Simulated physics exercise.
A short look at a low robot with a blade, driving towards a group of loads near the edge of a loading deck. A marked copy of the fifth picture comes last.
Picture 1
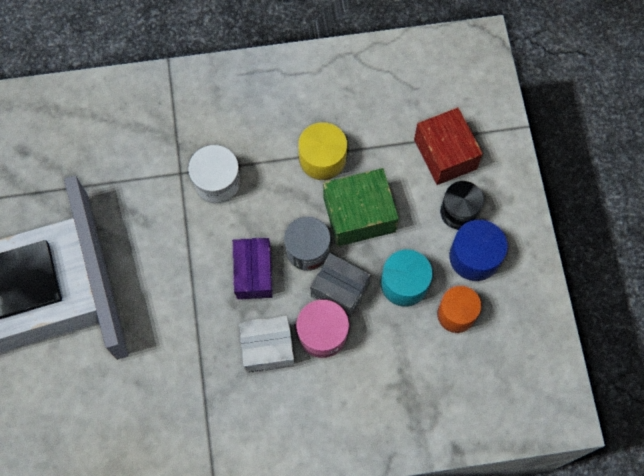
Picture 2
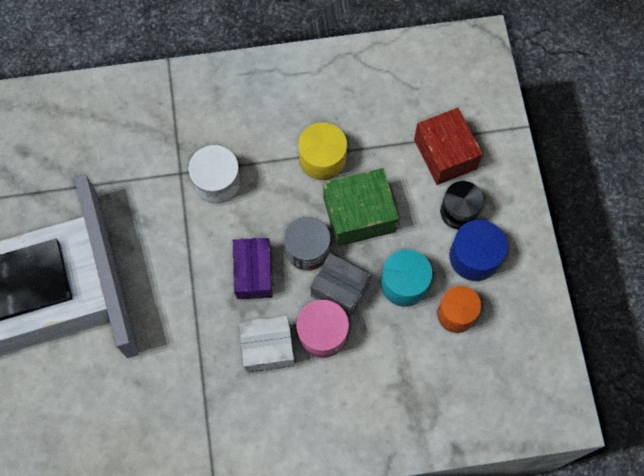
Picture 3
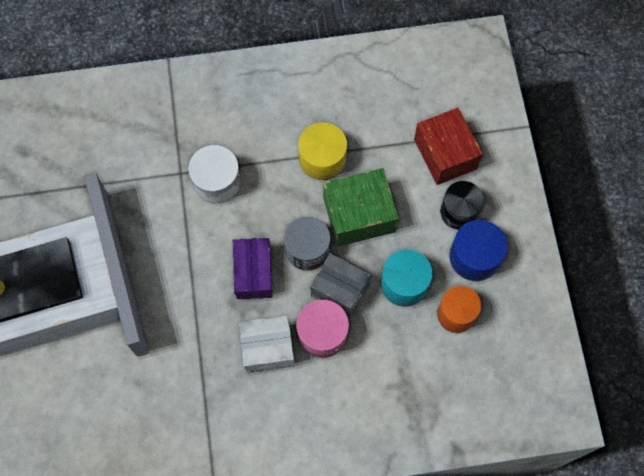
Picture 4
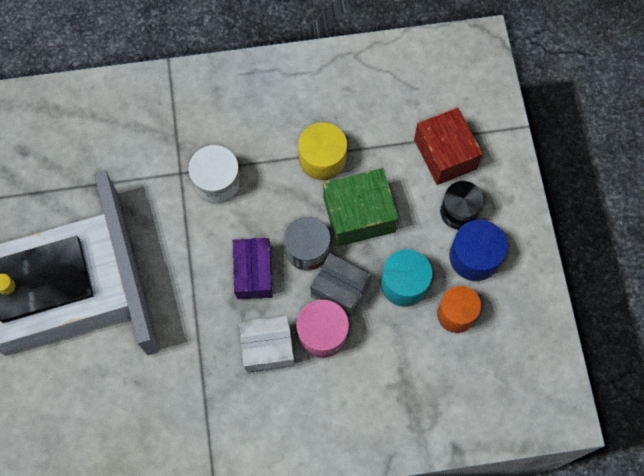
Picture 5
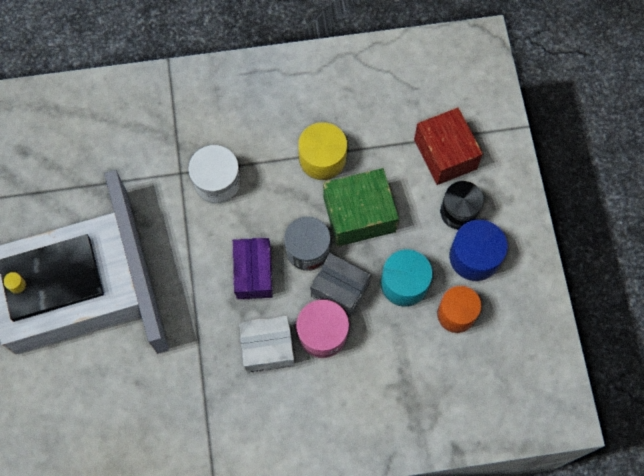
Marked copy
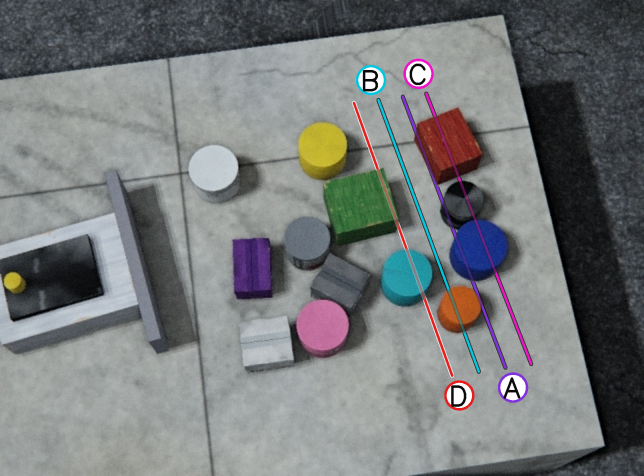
In this clip, a low grey robot with an upright blade moves slowly a short way right across a pale marble-like surface, while the group of colourful cylinders and blocks in front of it stays still and untouched.
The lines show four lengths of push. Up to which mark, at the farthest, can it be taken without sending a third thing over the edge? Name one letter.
No third one falls up to C.
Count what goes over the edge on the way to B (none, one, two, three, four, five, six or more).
The count is none.
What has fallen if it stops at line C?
It is the blue canister.
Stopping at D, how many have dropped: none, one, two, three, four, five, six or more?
In all, none.
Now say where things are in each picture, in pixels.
In the first frame, robot (16, 281); white pail (216, 175); black canister (462, 205).
In the second frame, robot (26, 279); grey parcel (340, 285).
In the third frame, robot (37, 278); pink pail (323, 330).
In the fourth frame, robot (47, 276); green crate (360, 207).
In the fifth frame, robot (58, 275); purple box (252, 269); blue canister (477, 251); orange canister (459, 310).
On the copy, A at (452, 226); B at (426, 229); C at (476, 222); D at (401, 233).
On C. First, robot (185, 257); pink pail (368, 341); white box (312, 346).
Then, robot (311, 240); blue canister (507, 240); black canister (476, 198).
Finally, robot (408, 226); blue canister over the edge; turquoise canister (563, 257); one fallen.
By contrast, A is within the limit but short; B is within the limit but short; D is within the limit but short.
